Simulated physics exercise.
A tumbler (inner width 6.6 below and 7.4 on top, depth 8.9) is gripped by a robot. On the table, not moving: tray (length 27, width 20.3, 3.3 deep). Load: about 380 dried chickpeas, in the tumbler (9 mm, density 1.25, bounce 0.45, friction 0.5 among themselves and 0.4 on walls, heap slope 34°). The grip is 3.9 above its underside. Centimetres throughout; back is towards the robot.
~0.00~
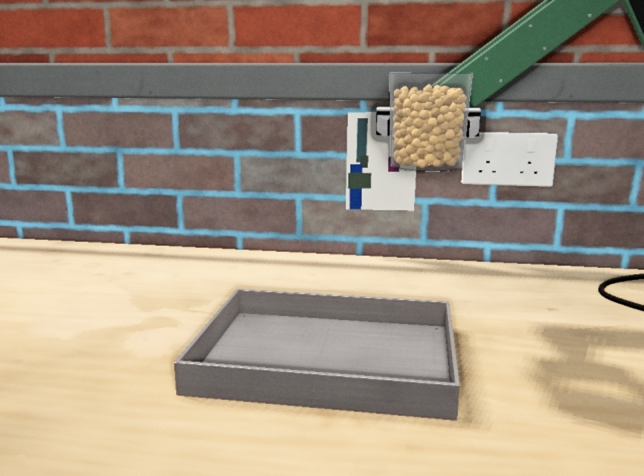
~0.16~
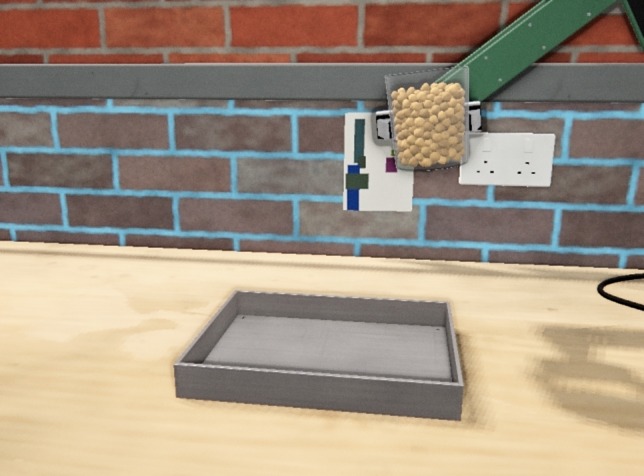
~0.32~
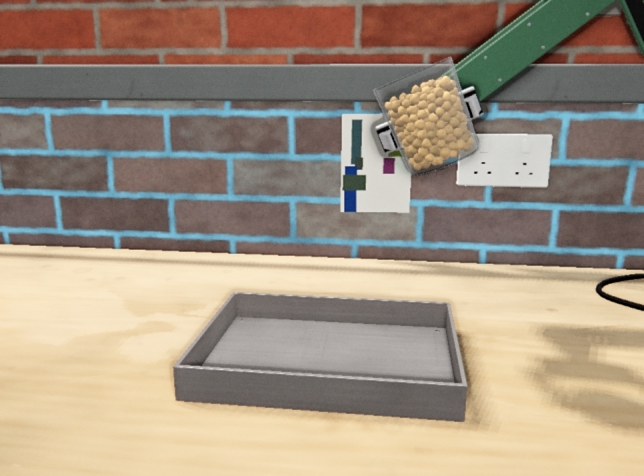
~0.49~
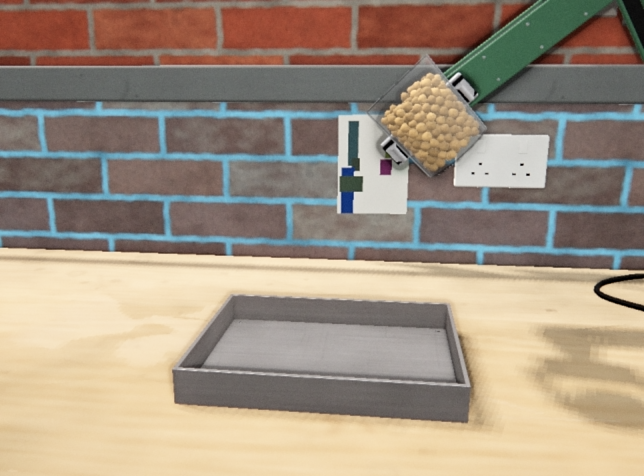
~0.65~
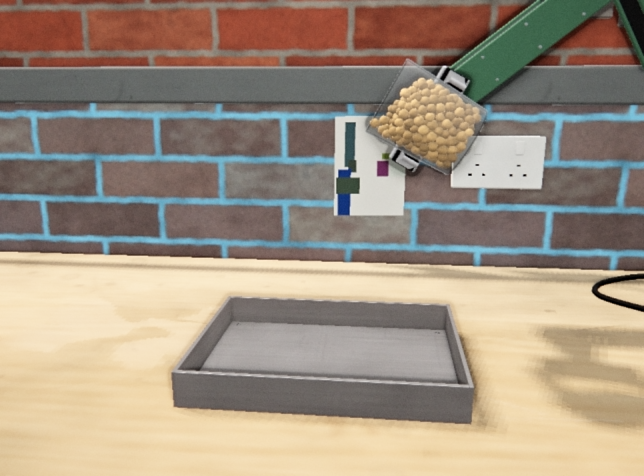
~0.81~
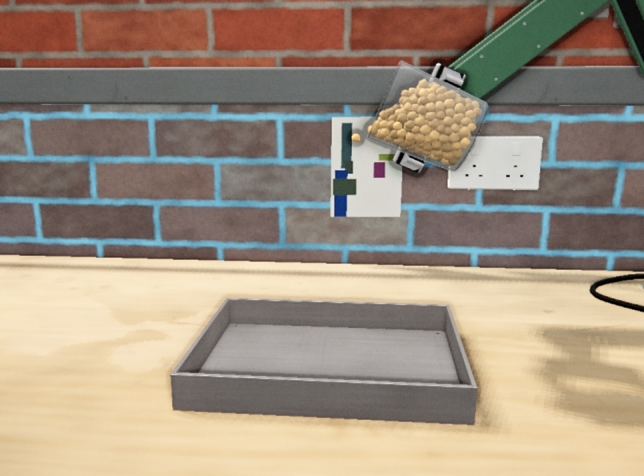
In the video, a green robot arm holds a clear container of dried chickpeas above a gray tray resting on a wooden table, then tilts it steadily to the left until a chickpea leaves over its rim.
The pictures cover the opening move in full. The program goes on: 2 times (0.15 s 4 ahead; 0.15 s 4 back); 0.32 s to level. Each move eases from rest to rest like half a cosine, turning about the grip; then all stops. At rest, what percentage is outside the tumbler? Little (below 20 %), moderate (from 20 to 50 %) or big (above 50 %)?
Outside the tumbler the share is moderate, from 20 to 50 %.
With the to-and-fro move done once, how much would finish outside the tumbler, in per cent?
In that case some 15 per cent.
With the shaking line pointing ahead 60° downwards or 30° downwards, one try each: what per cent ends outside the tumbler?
About 0 and 15 per cent.
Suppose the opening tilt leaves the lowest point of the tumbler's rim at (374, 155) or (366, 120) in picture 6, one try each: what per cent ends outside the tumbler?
Some 70 and 10 per cent.
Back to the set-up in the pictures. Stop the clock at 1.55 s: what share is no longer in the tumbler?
Some 25 per cent.
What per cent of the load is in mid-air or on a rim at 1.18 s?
Some 11 per cent.
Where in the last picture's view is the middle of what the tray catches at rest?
Near (300, 356).
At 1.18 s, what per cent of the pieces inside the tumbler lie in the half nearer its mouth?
Roughly 45 per cent.
After 1.18 s, tilted 67° forward, highest piece 28 above the table; 321 in the tumbler, 13 in the tray, 42 in flight or on a rim.
After 1.55 s, tilted 41° forward, highest piece 28 above the table; 273 in the tumbler, 98 in the tray, 5 in flight or on a rim.
After 1.93 s, level, highest piece 29 above the table; 273 in the tumbler, 102 in the tray, 1 on the table or floor.
After 2.98 s, level, highest piece 29 above the table; 273 in the tumbler, 102 in the tray, 1 on the table or floor.
In the end, 273 in the tumbler, 102 in the tray, 1 on the table or floor. That is 27 % outside the tumbler.
